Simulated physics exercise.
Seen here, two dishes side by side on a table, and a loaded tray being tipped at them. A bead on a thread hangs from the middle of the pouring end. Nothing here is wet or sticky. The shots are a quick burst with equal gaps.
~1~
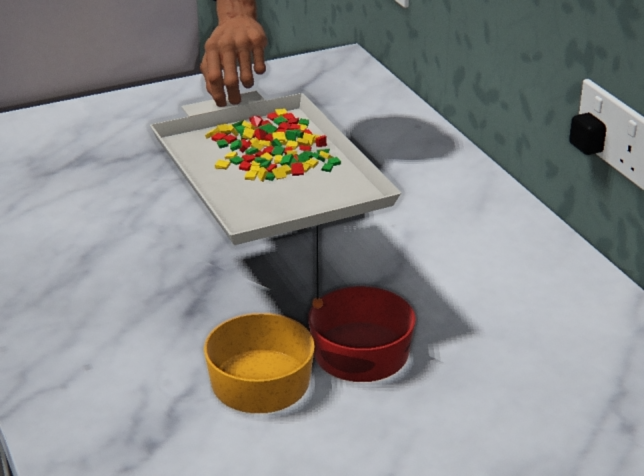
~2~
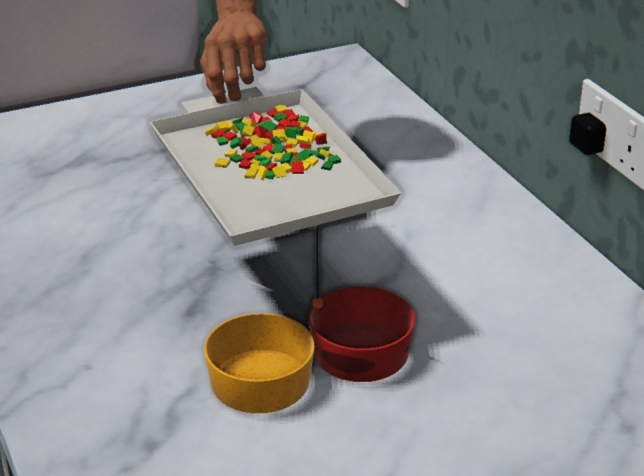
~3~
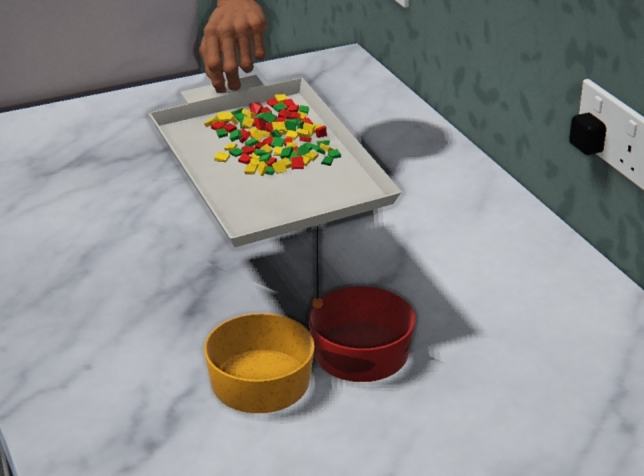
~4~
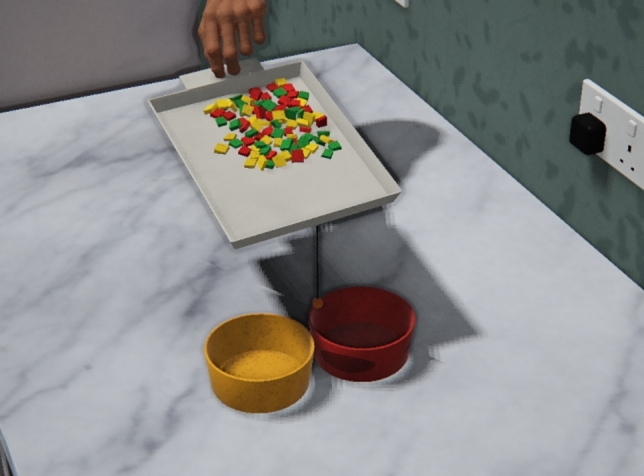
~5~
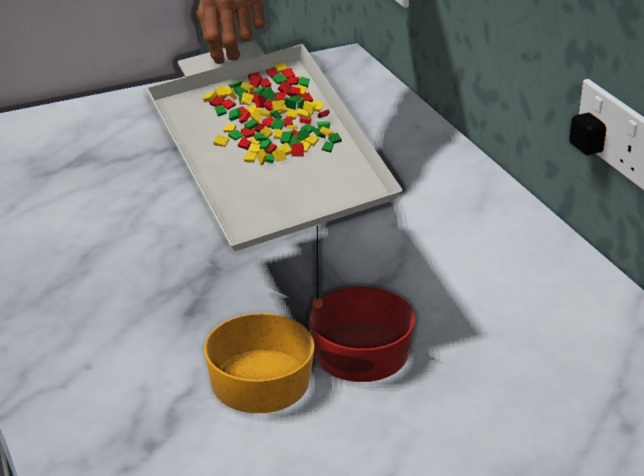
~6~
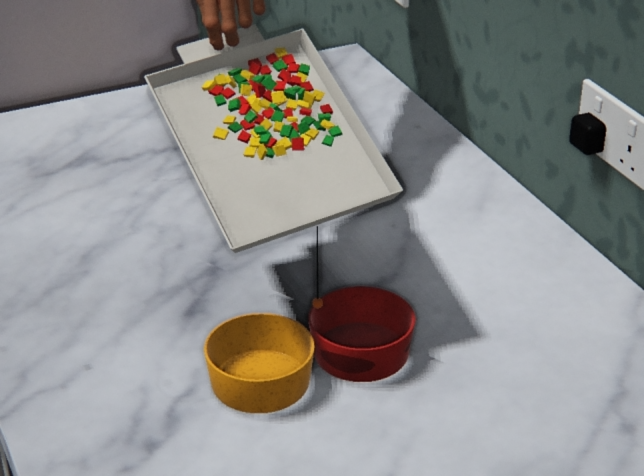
The video shows a hand gradually raising the far end of a pale tray of red, yellow and green pieces above a yellow dish and a red dish on a marble surface, the near edge dipping slightly at its left corner.
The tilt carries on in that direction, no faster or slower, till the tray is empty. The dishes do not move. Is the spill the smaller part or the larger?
In the dishes lies over half of it.
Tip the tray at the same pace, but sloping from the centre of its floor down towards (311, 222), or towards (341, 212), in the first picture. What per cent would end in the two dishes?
In turn 70 and 60 in a hundred.
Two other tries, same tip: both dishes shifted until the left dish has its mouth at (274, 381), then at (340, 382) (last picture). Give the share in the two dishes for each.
In turn 50 and 10 in a hundred.
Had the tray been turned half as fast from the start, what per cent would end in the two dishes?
Near 90 %.
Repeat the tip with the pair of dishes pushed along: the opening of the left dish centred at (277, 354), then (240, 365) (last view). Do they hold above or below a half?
In turn: Above a half; above a half.
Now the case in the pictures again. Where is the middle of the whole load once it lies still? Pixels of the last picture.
Roughly at (264, 388).
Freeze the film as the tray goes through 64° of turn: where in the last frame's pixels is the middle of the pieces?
Near (270, 236).
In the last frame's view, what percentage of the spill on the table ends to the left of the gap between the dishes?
About 50 per cent.
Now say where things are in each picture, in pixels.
The first frame shows corners of the pouring end near (234, 230) and (393, 191), level; middle of the load near (276, 144), mosaic tiles; left dish near (281, 393); right dish near (385, 362); bead on its thread near (318, 303).
The second frame shows corners of the pouring end near (234, 231) and (393, 191), level; middle of the load near (276, 142).
The third frame shows corners of the pouring end near (234, 233) and (394, 190), tipped barely, lowest at the left corner; middle of the load near (276, 135).
The fourth frame shows corners of the pouring end near (234, 236) and (394, 189), tipped a little, lowest at the left corner; middle of the load near (276, 125).
The fifth frame shows corners of the pouring end near (235, 239) and (394, 188), tipped clearly, lowest at the left corner; middle of the load near (276, 115).
The sixth frame shows corners of the pouring end near (235, 242) and (395, 187), tipped clearly, lowest at the left corner; middle of the load near (266, 105); left dish near (281, 393); right dish near (385, 362).
Shortly afterwards, tray tipped steeply; the bulk on the tray; near a quarter in the air.
Next, tray tipped past a quarter turn; a little on the tray; near two thirds in the left dish; a little in the right dish; near a quarter outside both; a little in the air.
Some moments later, tray tipped past a quarter turn; near two thirds in the left dish; a little in the right dish; near a quarter outside both.
In the end, tray tipped past a quarter turn; near two thirds in the left dish; a little in the right dish; near a quarter outside both.
